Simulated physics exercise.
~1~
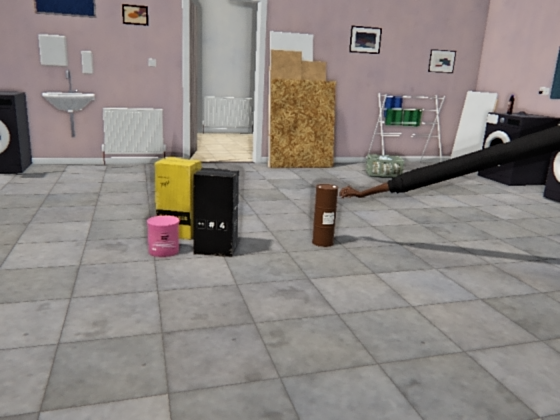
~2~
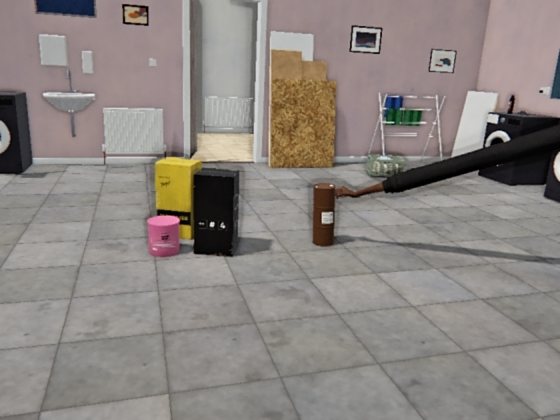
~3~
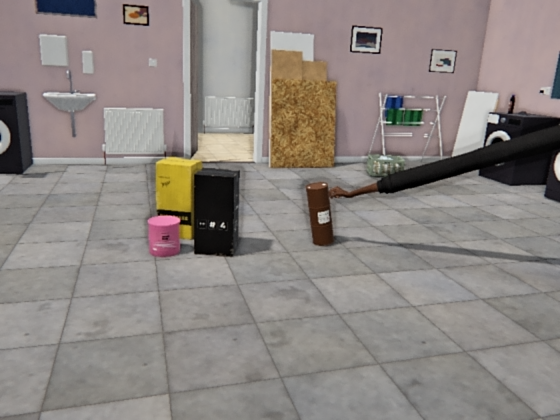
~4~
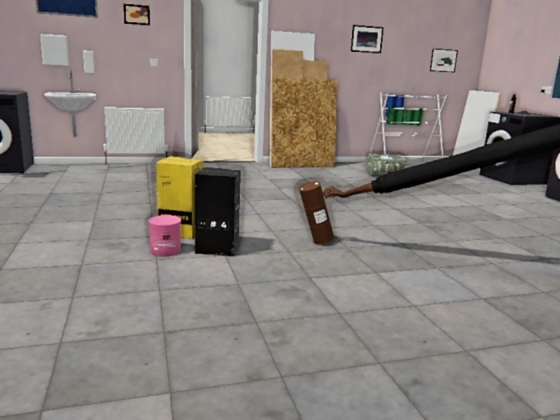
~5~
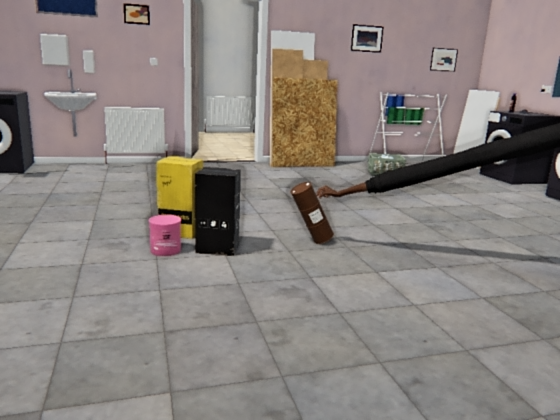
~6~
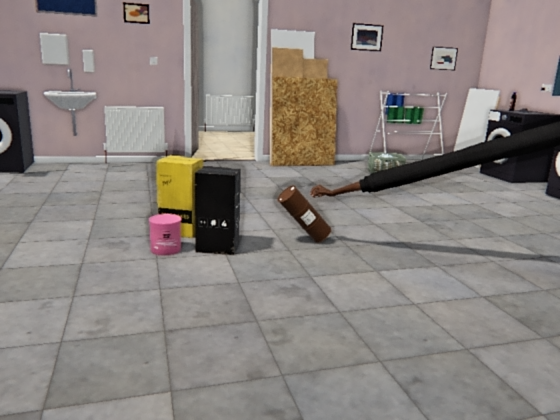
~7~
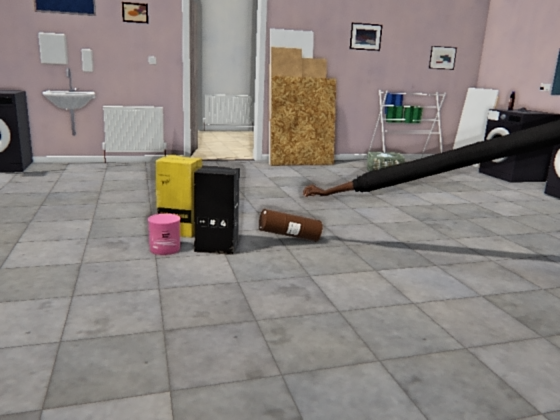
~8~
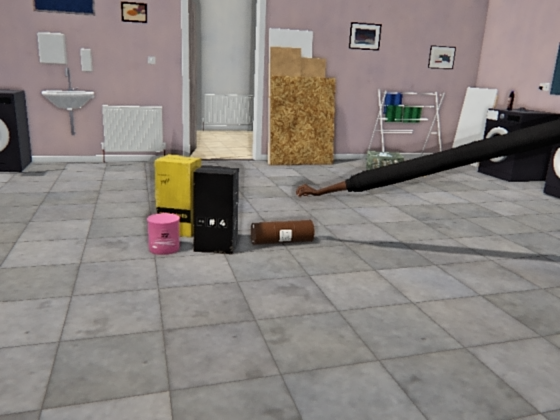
In a pink-walled room with a grey tiled floor, a long dark arm pushed the top of an upright brown canister leftward until it tipped over and lay on its side beside the black box, while the yellow box and pink pail stayed put.
